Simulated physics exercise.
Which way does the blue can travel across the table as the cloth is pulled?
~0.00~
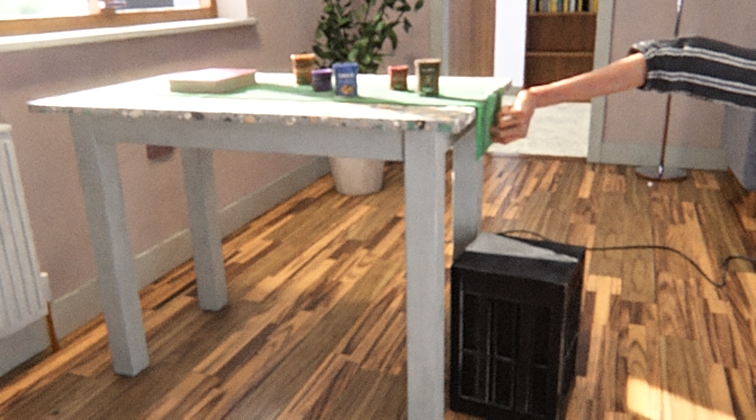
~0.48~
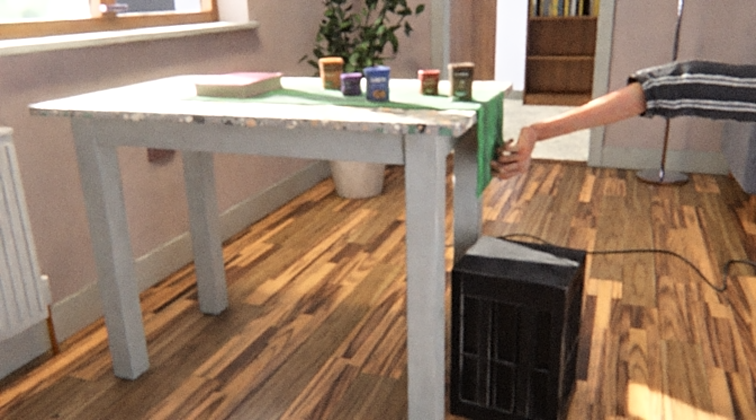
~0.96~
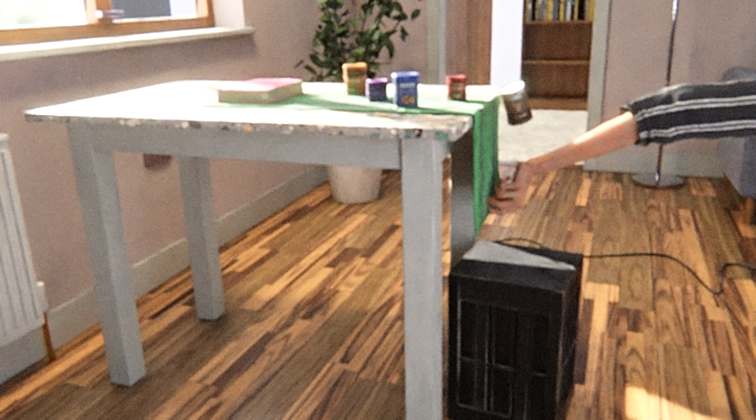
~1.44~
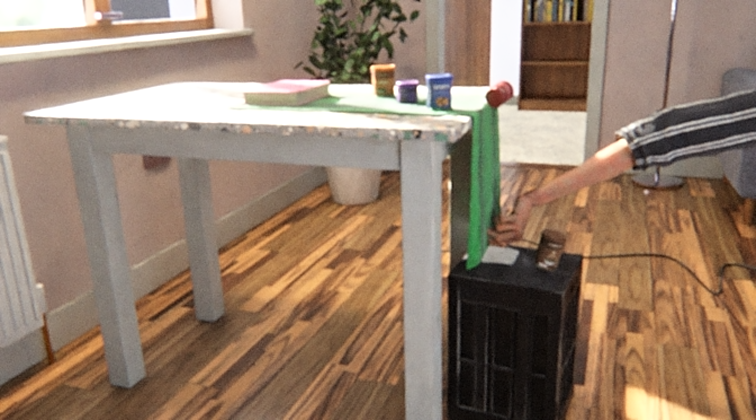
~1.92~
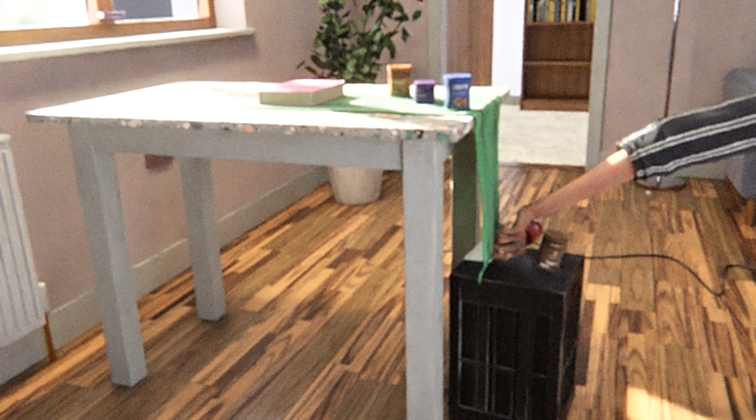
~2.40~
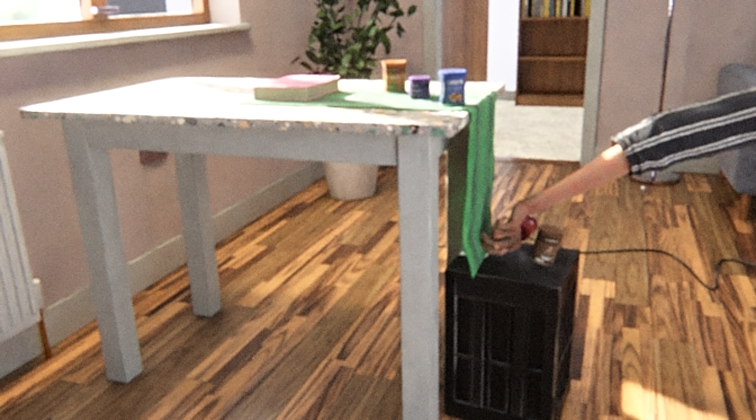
The blue can moves to the right, carried along the tabletop towards the edge where the hand is pulling.
